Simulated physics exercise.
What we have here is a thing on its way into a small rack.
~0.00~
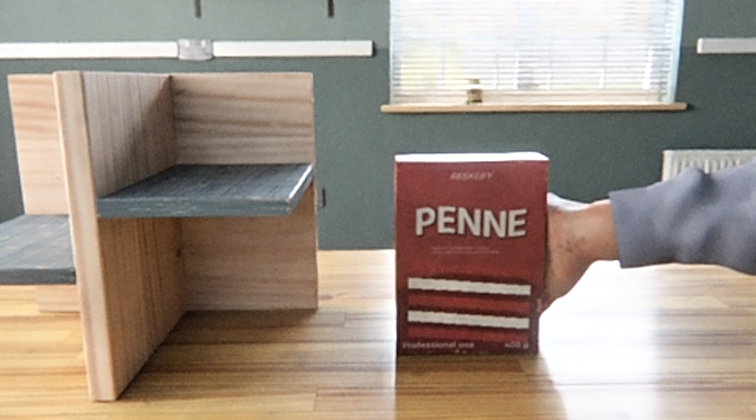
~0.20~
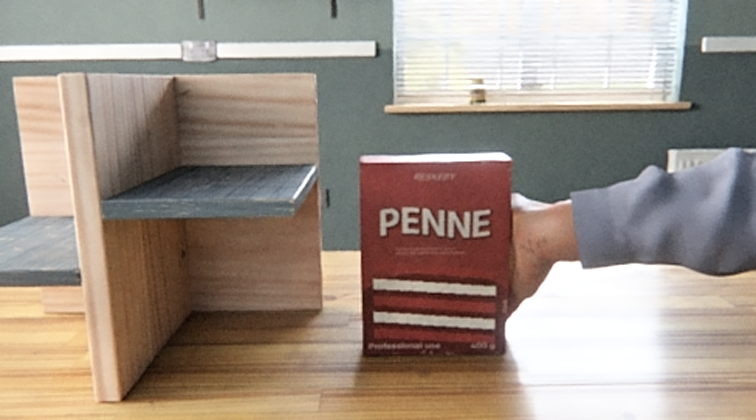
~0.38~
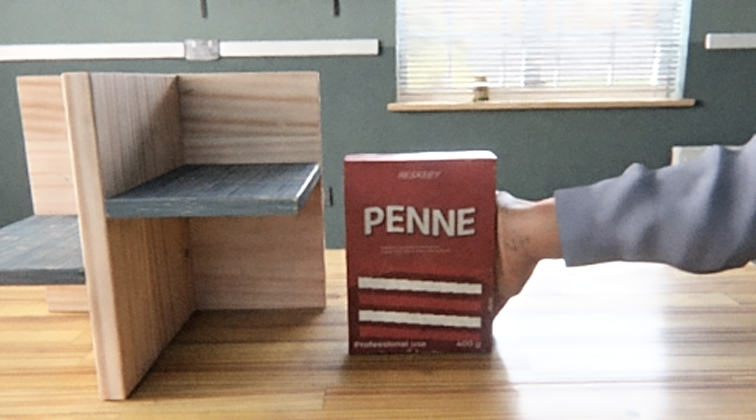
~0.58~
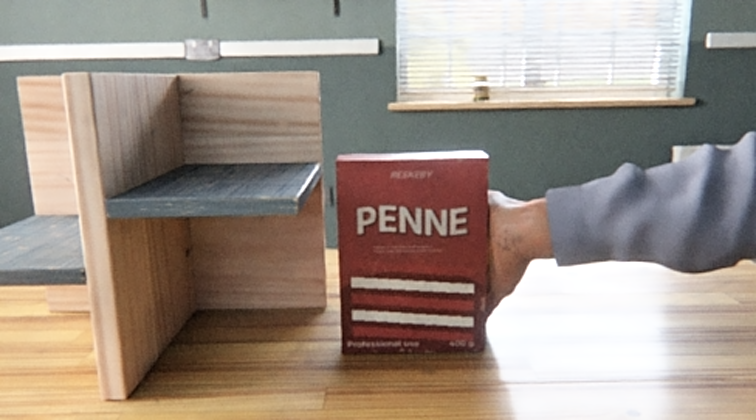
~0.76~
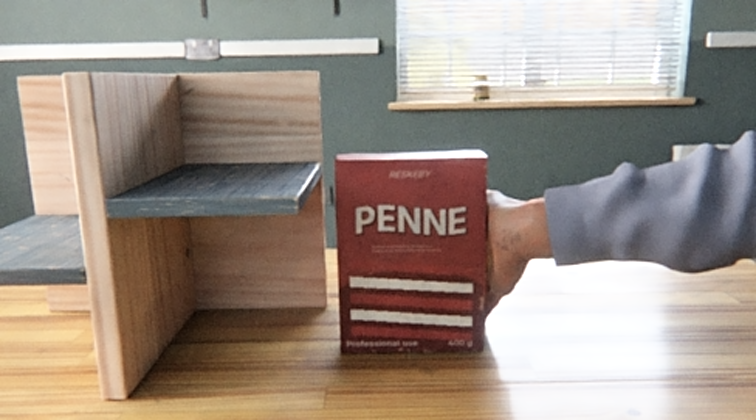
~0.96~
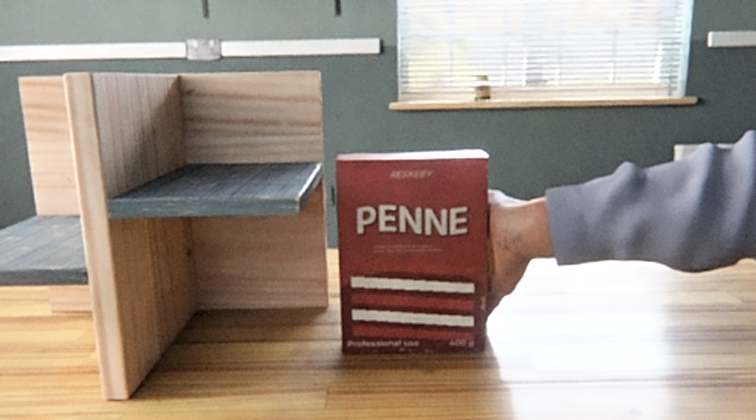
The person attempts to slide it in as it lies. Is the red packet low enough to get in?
The red packet stops at the shelf.
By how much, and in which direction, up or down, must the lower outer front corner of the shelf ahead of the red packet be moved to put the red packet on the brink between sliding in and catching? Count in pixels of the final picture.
Close to 44 pixels in the upward direction.
Around 1.16 s, red packet sliding up to the opening near (402, 253).
Around 1.22 s, red packet sliding up to the opening near (389, 253).
Around 1.72 s, red packet stopped at the opening near (388, 253).
Finally (2.2 s), the red packet catches on the edge, near (388, 253).
